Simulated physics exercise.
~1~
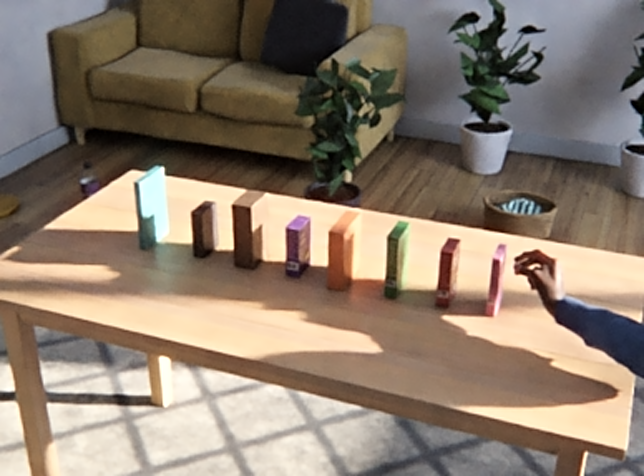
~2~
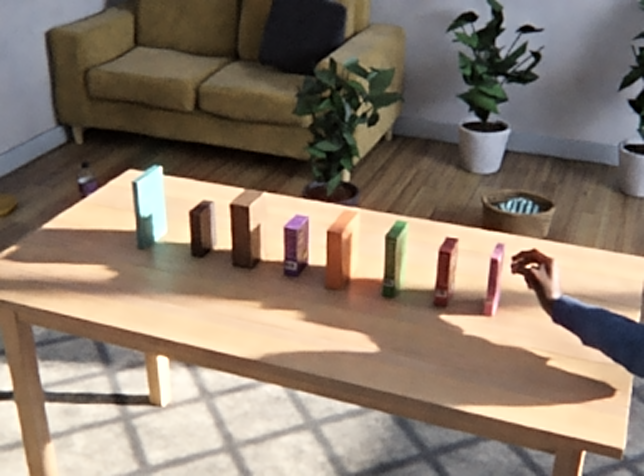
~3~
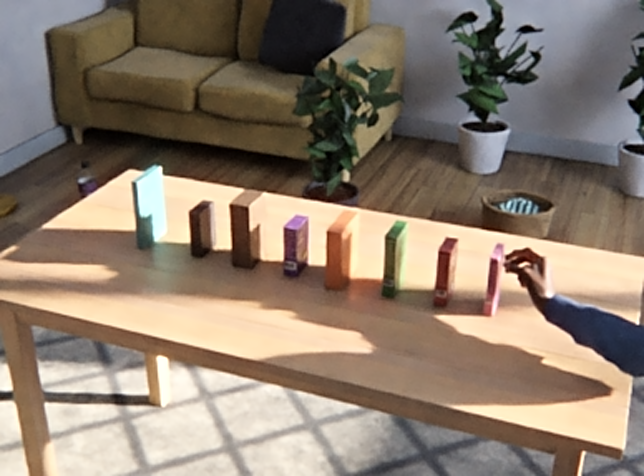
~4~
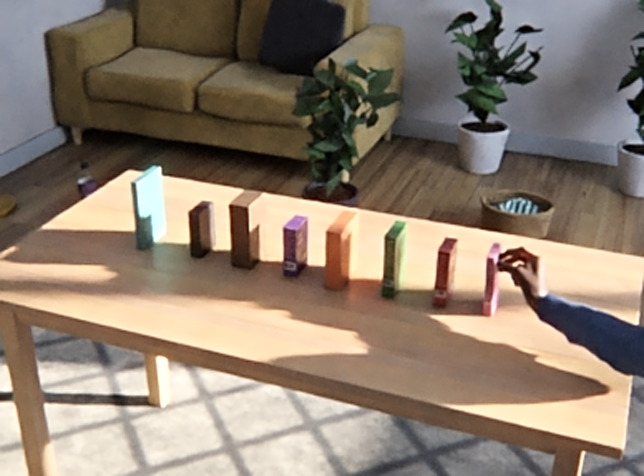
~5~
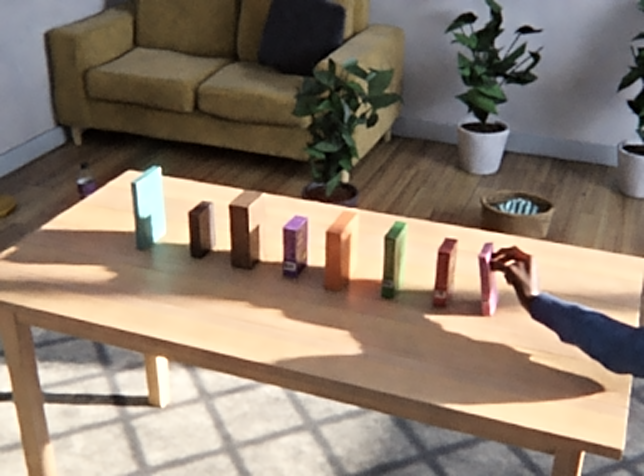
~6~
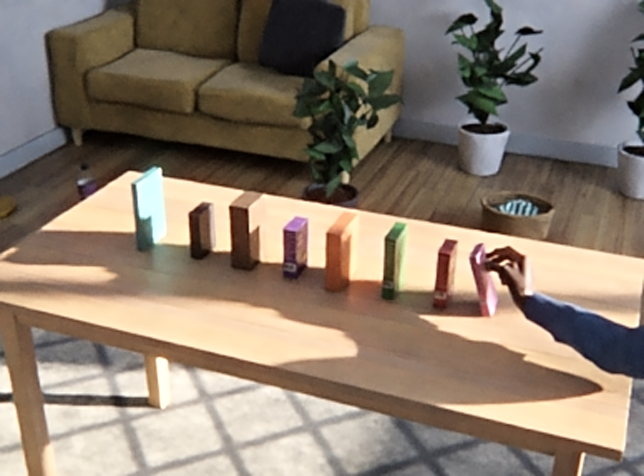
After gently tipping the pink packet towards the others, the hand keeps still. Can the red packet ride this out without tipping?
It is no longer on end.
Then, 0.20 s past the last view, pink packet 55° over; red packet rocked 27° from its first pose near (431, 271).
Then, 0.30 s past the last view, pink packet 67° over; red packet rocked 50° from its first pose near (419, 274); green packet rocked 12° from its first pose.
Then, 0.40 s past the last view, pink packet 72° over; red packet rocked 65° from its first pose near (413, 277); green packet rocked 38° from its first pose.
Finally, down or leaning hard on the table, red packet and green packet; left askew, orange block; the other 3 still in place. Final places as the last picture's camera would see them, red packet near (413, 278).
